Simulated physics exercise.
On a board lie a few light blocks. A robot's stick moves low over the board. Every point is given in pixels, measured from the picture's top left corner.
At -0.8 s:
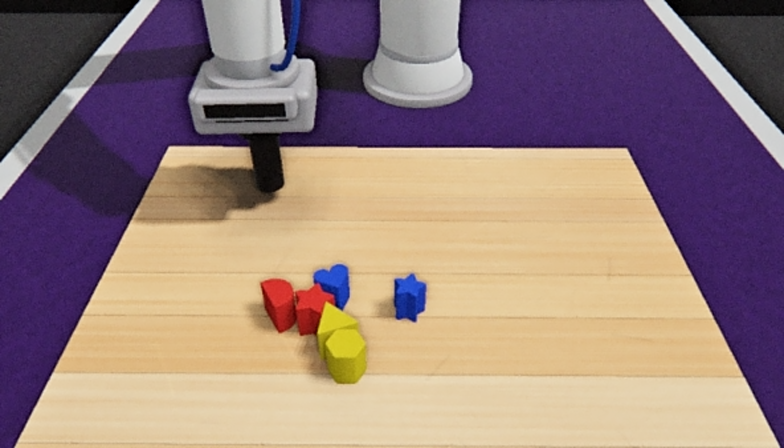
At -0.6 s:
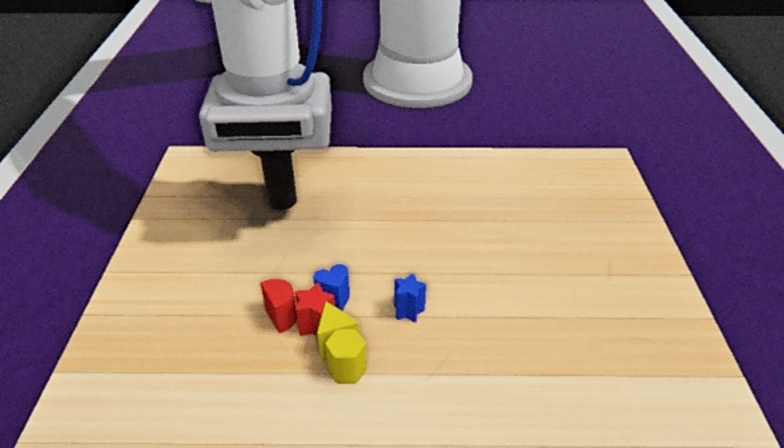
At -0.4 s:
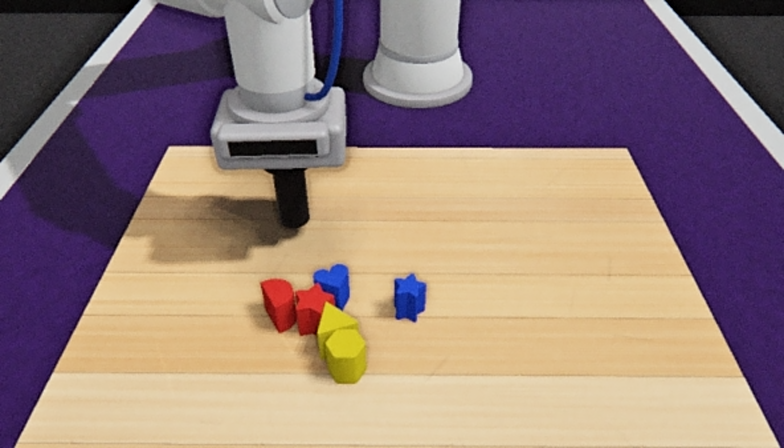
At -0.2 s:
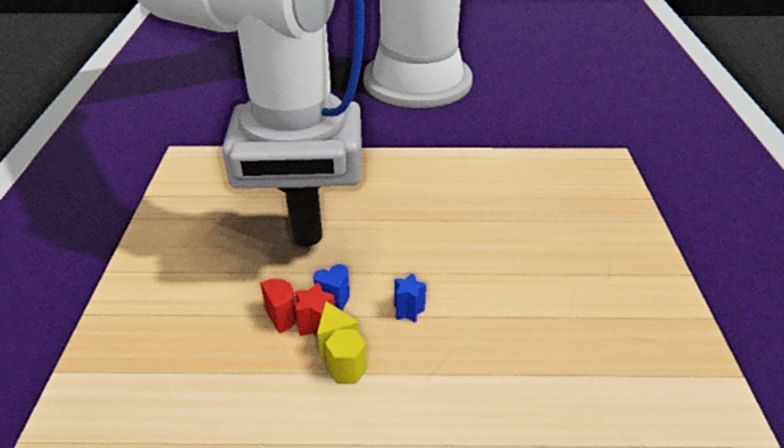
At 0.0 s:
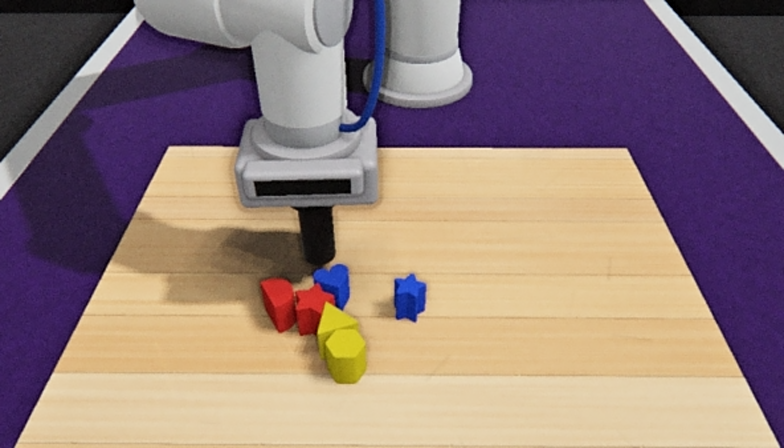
A robot arm, pale grey with a black stick at its lower end, hangs over the back left of a light wooden board on a purple surface, seen from the front and above. A red half-round block, red star, blue heart, yellow triangle and yellow hexagon cluster left of a separate blue star. The stick moves steadily forward and slightly right, up close behind the heart, while blocks and camera stay still.
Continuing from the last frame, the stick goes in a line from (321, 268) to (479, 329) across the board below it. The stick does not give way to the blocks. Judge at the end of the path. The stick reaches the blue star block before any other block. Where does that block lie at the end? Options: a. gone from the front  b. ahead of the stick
(a)
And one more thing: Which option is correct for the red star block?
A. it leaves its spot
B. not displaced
The correct letter is B.
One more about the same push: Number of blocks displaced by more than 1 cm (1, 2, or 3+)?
Just one will move.
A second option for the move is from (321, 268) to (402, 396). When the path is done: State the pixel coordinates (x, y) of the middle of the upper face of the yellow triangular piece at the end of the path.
It should be at (326, 338) by then.
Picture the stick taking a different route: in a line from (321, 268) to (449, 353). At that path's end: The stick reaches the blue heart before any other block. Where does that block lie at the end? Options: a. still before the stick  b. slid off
That would be b.
What follows on the original path. One third of the way, stick (370, 274); nothing pushed yet.
Two thirds of the way, stick (424, 294); blue star block (434, 302).
At the end, stick (481, 316); red star block unmoved; blue heart unmoved; blue star block (449, 315), turned 60° clockwise.
